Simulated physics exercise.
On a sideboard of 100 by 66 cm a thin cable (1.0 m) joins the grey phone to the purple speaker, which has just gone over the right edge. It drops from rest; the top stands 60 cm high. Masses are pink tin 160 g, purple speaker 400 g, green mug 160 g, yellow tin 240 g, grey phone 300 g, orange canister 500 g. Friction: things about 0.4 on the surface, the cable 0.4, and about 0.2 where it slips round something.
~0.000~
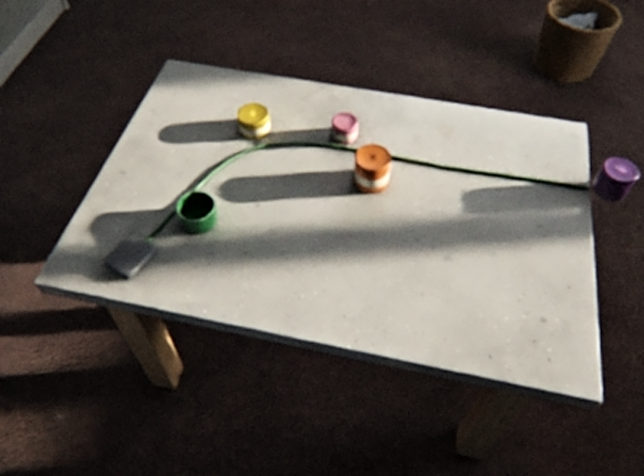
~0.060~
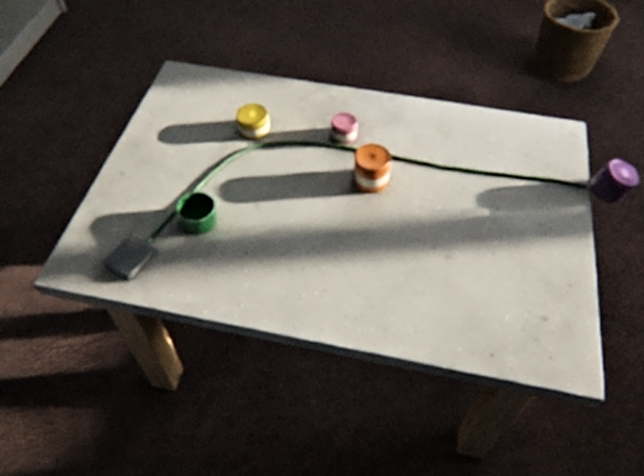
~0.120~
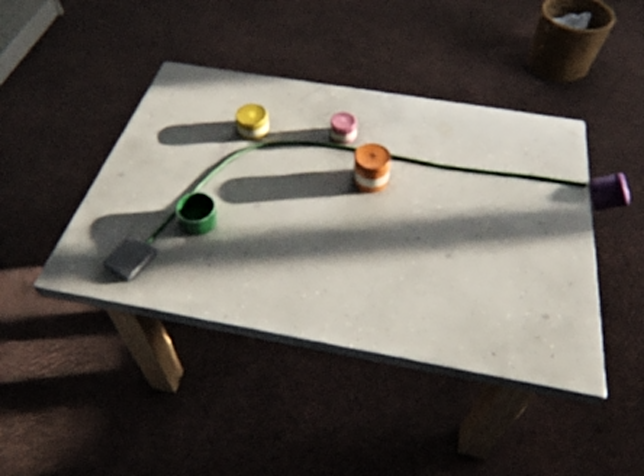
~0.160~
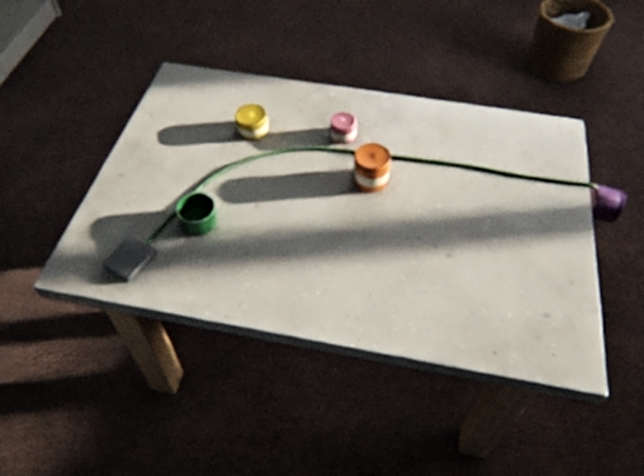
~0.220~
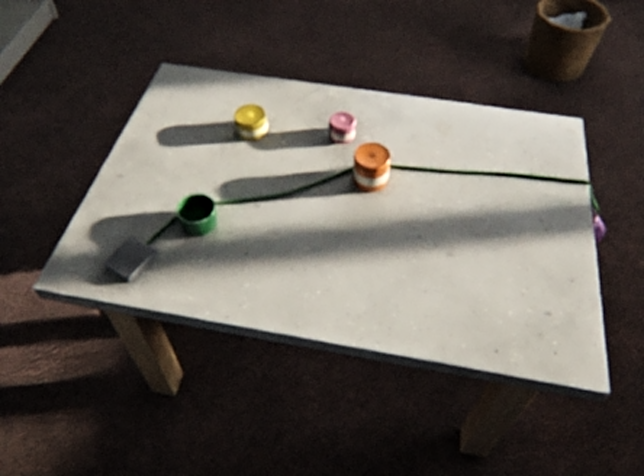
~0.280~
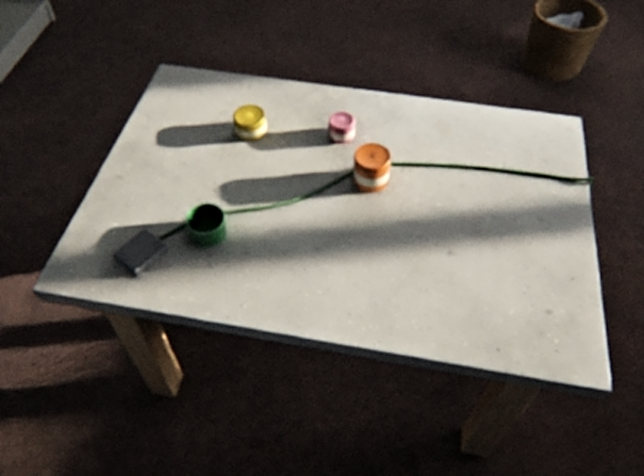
A purple speaker drops past the right edge of a pale sideboard, seen from above at an angle in a dim room with slanting shadows. A thin green cable joins it to a grey phone at lower left, curving among a green mug, yellow and pink tins and an orange canister. The cable straightens, then the phone and mug shift slightly rightward as the speaker disappears below the edge.
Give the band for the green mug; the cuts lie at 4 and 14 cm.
Result: Green mug slides into the middle band.
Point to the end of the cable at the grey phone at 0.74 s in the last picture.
Near (217, 218).
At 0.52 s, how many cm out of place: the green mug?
About: Green mug 8 cm.
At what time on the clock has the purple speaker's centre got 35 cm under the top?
About: 1.05 s.
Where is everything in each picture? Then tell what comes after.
Green mug (196, 205); cable runs through (541, 180) (440, 166) (256, 148), in the first picture.
Purple speaker (620, 171); cable runs through (538, 178), in the second picture.
Purple speaker (610, 192); cable runs through (538, 177), in the third picture.
Purple speaker (602, 204); cable runs through (550, 180), in the fourth picture.
Purple speaker (585, 226); cable runs through (586, 182), in the fifth picture.
Green mug (205, 218); cable runs through (590, 184) (490, 168) (312, 194), in the sixth picture.
By 0.5 s, the cable's tail end at (194, 226); green mug 8 cm off its start, purple speaker over the edge, grey phone 9 cm off its start.
By 0.7 s, the cable's tail end at (217, 218); green mug 8 cm off its start, grey phone 14 cm off its start, purple speaker over the edge.
By 1.0 s, the cable's tail end at (242, 209); green mug 8 cm off its start at (221, 234), grey phone 19 cm off its start at (221, 212), purple speaker over the edge.
By 1.2 s, the cable's tail end at (271, 199); green mug 8 cm off its start, grey phone 25 cm off its start, purple speaker over the edge.
By 2.4 s, the cable's tail end at (344, 174); green mug 8 cm off its start at (221, 234), grey phone 41 cm off its start at (326, 176), purple speaker over the edge.
